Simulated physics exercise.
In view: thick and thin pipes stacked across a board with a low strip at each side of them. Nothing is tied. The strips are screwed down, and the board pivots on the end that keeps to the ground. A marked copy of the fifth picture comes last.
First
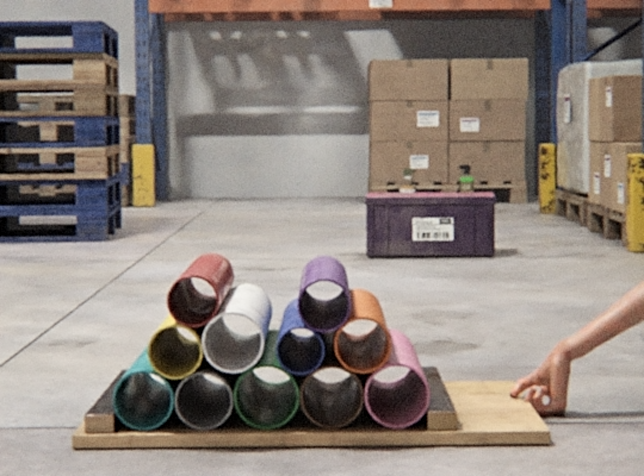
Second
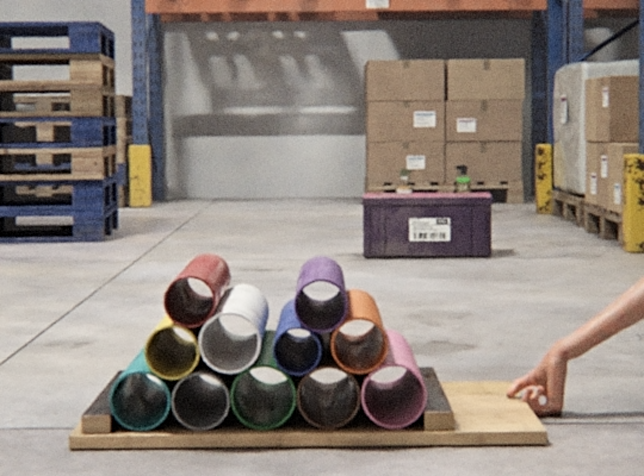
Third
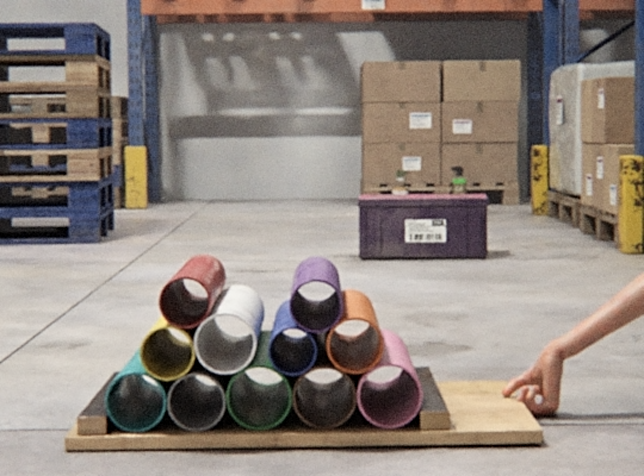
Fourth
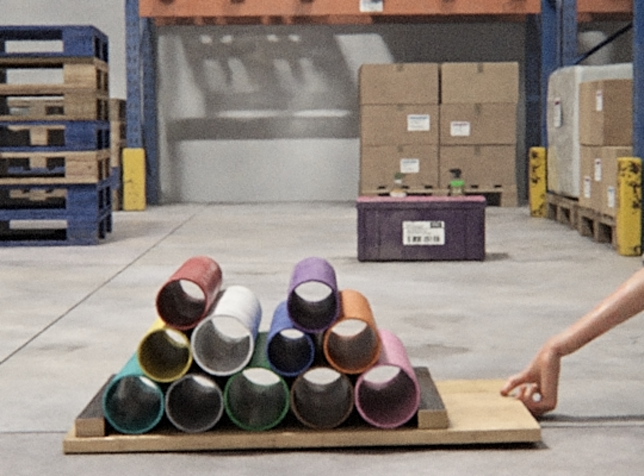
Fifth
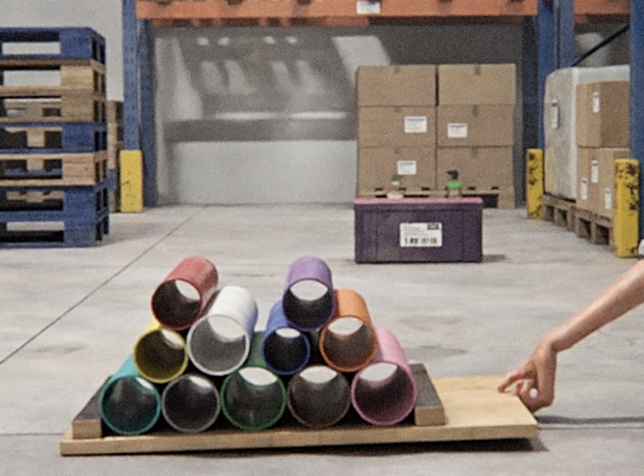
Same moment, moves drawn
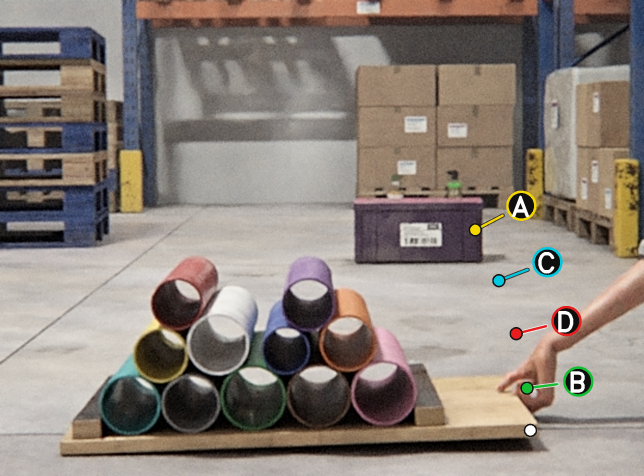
The video shows coloured pipes stacked between low strips on a board on a warehouse floor, while a hand at the right grips the board's end and then raises it slightly, the pipes keeping their arrangement.
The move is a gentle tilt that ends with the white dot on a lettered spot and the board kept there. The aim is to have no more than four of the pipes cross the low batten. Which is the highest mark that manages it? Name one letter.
The last mark within the limit is A.
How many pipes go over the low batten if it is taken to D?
It comes to none.
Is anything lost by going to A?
Yes, at A.
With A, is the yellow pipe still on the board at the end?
No.
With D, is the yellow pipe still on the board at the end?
Yes, with D.
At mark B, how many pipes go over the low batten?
The count is none.
On the marked copy, A at (475, 230); B at (527, 388); C at (499, 280); D at (516, 334); the white dot at (531, 430).
Taking A. A third of the way, board at 16°.
Two thirds of the way, board at 27°.
When it is over, board at 27°, three over the low batten (yellow, white, red).
As for the rest, B none over the low batten; C one over the low batten (red); D none over the low batten.
